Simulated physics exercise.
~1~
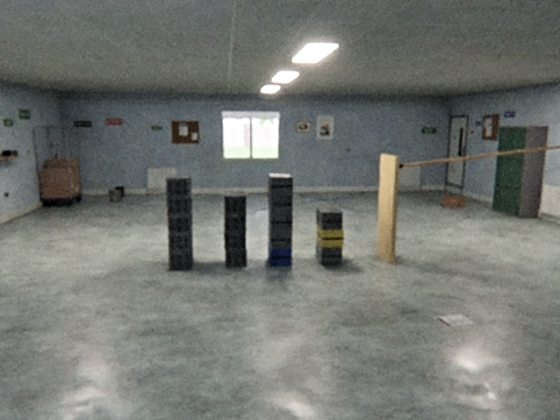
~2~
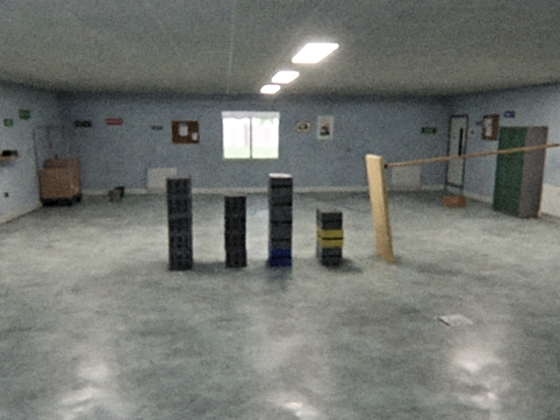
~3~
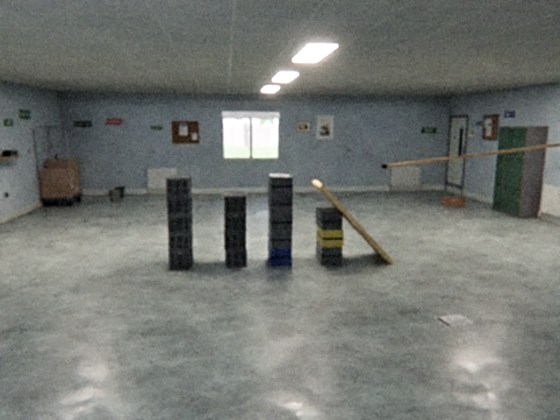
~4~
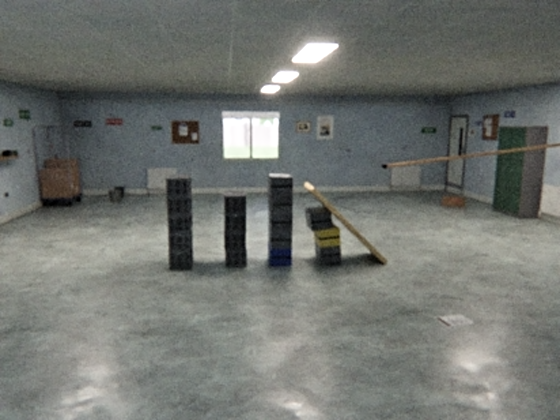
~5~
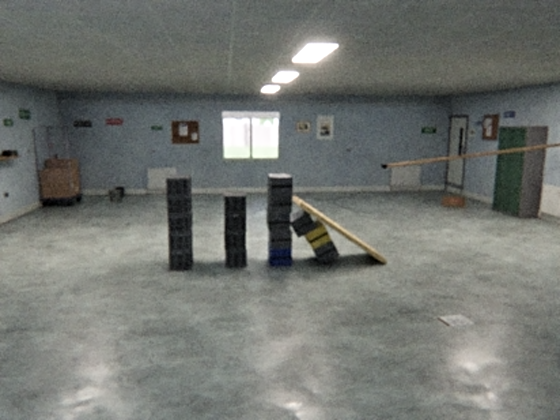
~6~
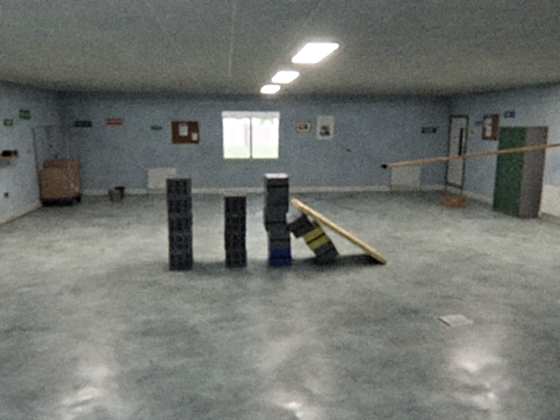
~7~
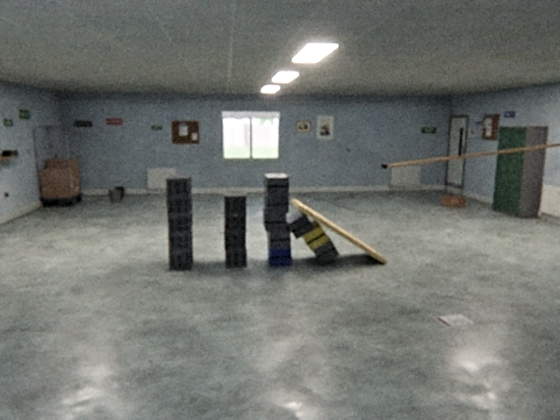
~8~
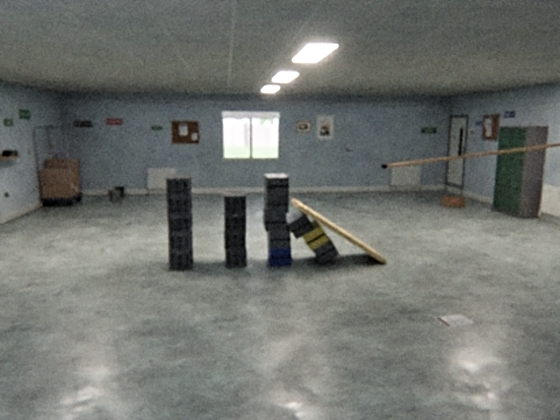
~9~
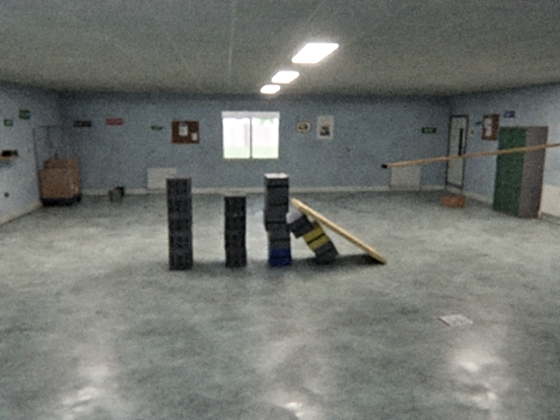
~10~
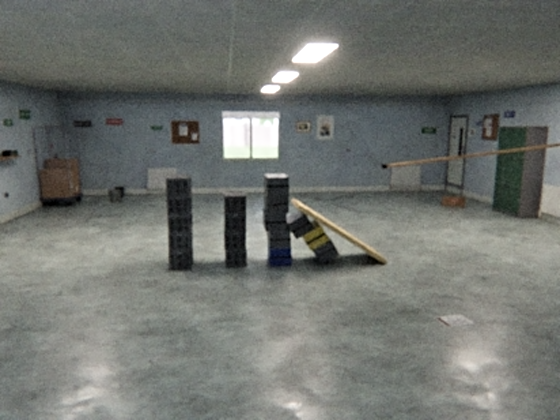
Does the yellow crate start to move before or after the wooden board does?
The yellow crate moves after the board. The board is already tipping to the left while the yellow crate is still in place, and the crate only tilts once the board leans on its stack.
